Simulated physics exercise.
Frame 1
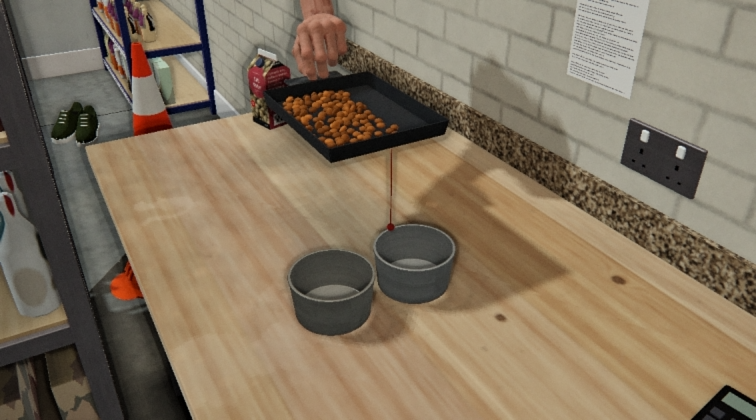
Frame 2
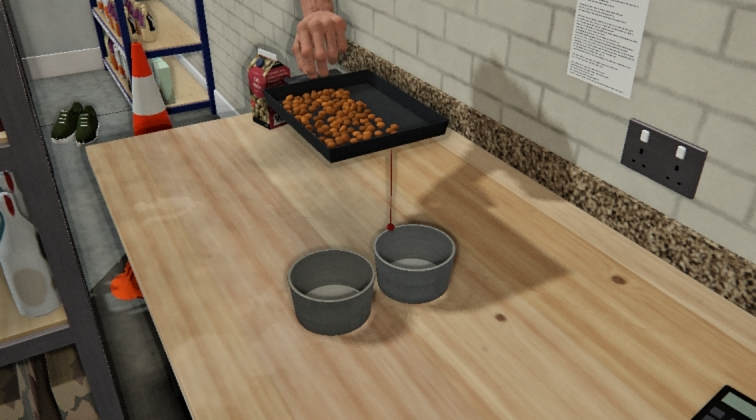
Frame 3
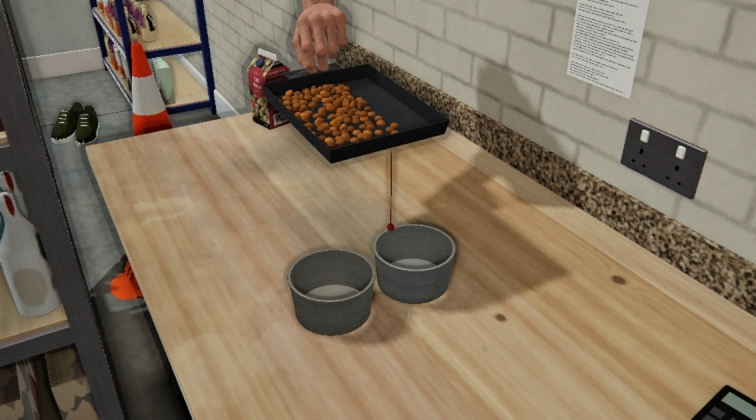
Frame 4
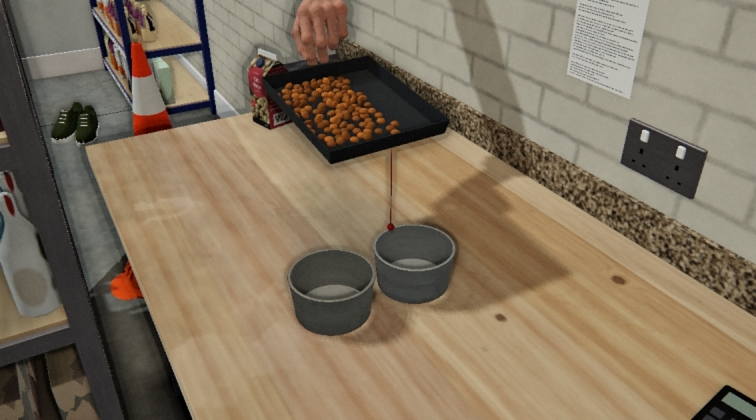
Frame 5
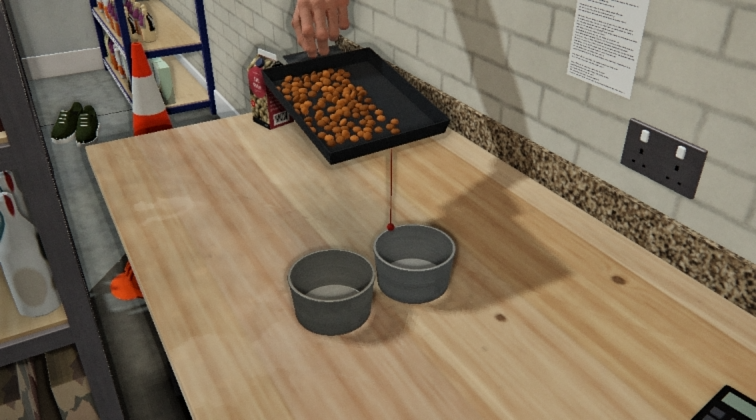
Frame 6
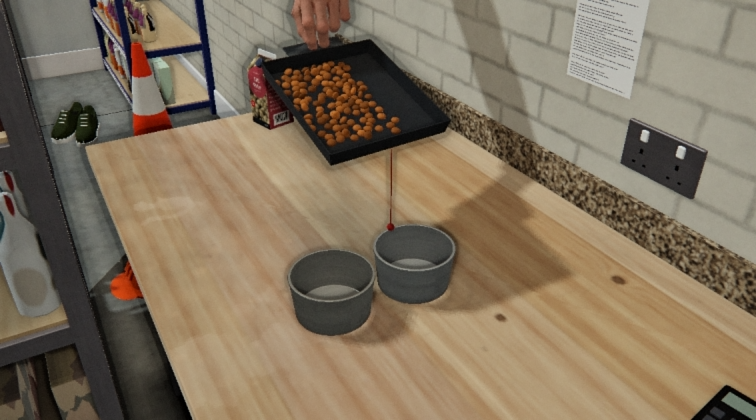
A hand gradually raises the back of a black tray of brown kibble above two bowls.
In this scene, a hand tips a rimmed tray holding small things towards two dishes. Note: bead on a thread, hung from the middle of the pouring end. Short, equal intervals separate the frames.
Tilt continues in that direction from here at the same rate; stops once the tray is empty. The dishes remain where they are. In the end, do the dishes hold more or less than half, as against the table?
They hold more than half.
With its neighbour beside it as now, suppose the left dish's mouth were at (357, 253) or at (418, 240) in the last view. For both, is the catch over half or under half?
Catch, run one: Past the halfway mark; run two: Below the halfway mark.
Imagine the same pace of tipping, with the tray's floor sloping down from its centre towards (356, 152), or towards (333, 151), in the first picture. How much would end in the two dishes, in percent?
80 % then 60 %, roughly.
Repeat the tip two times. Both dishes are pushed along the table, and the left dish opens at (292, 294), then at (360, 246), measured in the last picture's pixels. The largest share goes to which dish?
Trial one goes to the right of the two, trial two to the left of the two.
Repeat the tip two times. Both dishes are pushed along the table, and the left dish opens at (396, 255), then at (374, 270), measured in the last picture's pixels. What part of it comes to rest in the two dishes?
Around 60 and around 90 per cent, in that order.
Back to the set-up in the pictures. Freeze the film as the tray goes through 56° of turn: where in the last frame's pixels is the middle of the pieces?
About (360, 132).
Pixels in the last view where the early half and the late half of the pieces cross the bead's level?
(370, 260) first, (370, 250) later.
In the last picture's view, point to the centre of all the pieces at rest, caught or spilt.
Roughly at (356, 302), give or take.
Soon, tray tipped steeply; all on the tray.
A while on, tray tipped right over; about half on the tray; a small part in the left dish; a small part in the right dish; a small part outside both; about a quarter in the air.
Towards the end, tray tipped past a quarter turn; about half in the left dish; about a quarter in the right dish; about a quarter outside both.
Finally, tray tipped past a quarter turn; about half in the left dish; about a quarter in the right dish; about a quarter outside both.
